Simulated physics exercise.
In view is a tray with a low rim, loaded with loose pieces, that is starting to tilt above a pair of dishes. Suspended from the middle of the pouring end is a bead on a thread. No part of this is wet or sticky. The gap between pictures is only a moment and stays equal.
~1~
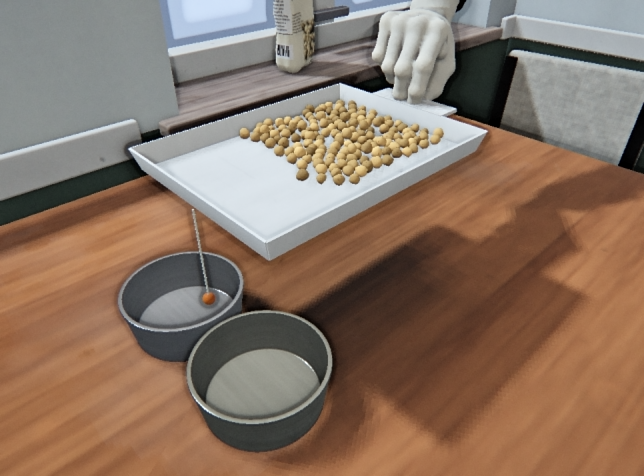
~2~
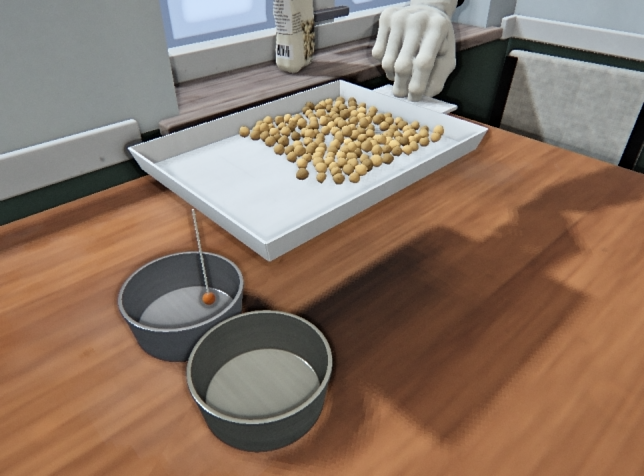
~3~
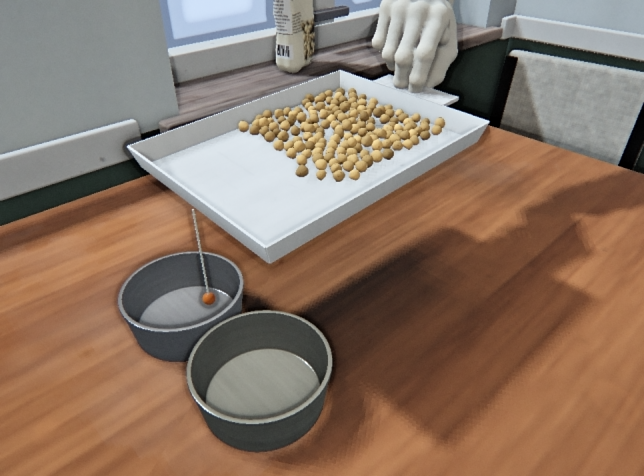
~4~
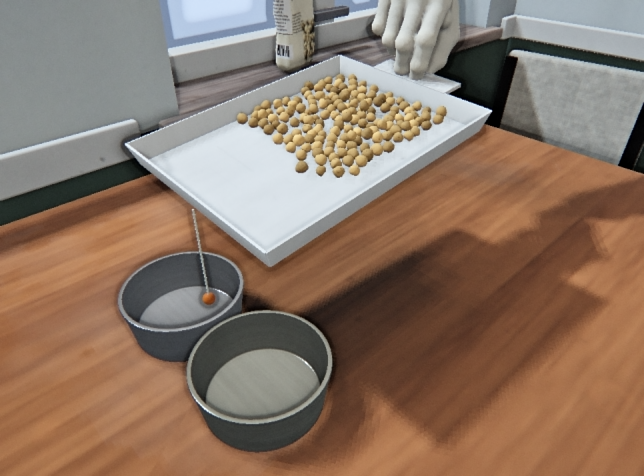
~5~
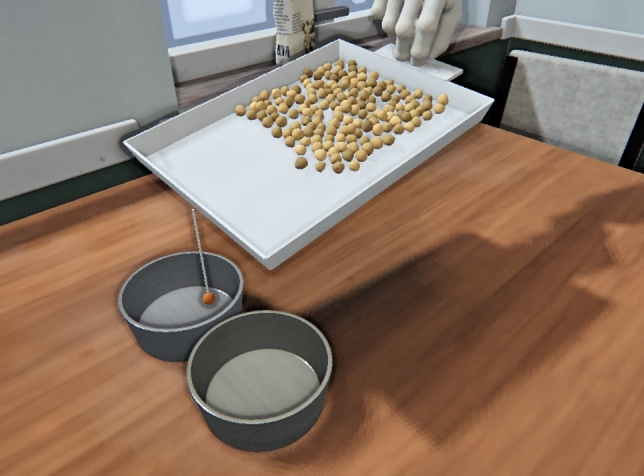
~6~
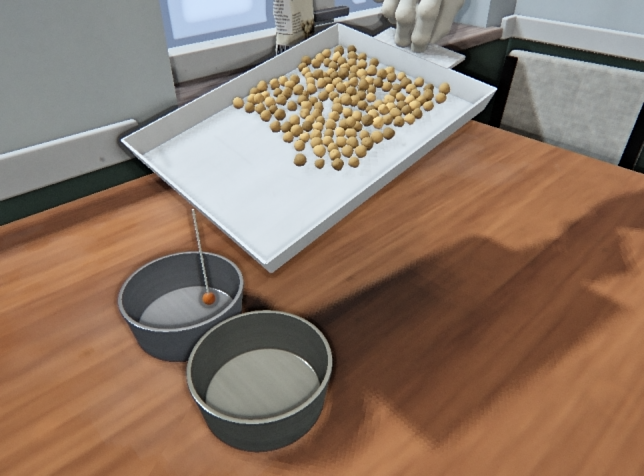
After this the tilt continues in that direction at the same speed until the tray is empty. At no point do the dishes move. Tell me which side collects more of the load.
Looks to me like the dish on the right ends up with more.
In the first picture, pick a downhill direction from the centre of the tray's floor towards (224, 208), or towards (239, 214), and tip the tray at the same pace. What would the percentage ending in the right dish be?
About 40 % and about 60 %.
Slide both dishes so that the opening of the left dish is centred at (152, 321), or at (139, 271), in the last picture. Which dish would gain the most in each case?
At the first place the right-hand dish, at the second the right dish.
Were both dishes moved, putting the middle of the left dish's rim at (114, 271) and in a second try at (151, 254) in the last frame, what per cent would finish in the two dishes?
10 %, 10 %.
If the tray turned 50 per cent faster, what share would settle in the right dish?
Around 80 percent.
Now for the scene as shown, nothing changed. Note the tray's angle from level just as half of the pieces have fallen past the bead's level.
Roughly 105 degrees from level.
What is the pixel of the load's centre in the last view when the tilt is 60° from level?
In the last view, the load is centred close to (266, 212).
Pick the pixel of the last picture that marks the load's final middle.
Resting centre, last frame: Roughly (266, 393).
Soon after the last picture, tray tipped steeply; nearly all on the tray; a stray few in the right dish; a small part in the air.
A little later, tray tipped right over; about half on the tray; about a quarter in the right dish; a stray few outside both; a small part in the air.
Later still, tray tipped past a quarter turn; nearly all in the right dish; a small part outside both.
At rest, tray tipped past a quarter turn; nearly all in the right dish; none in the left dish; a small part outside both.
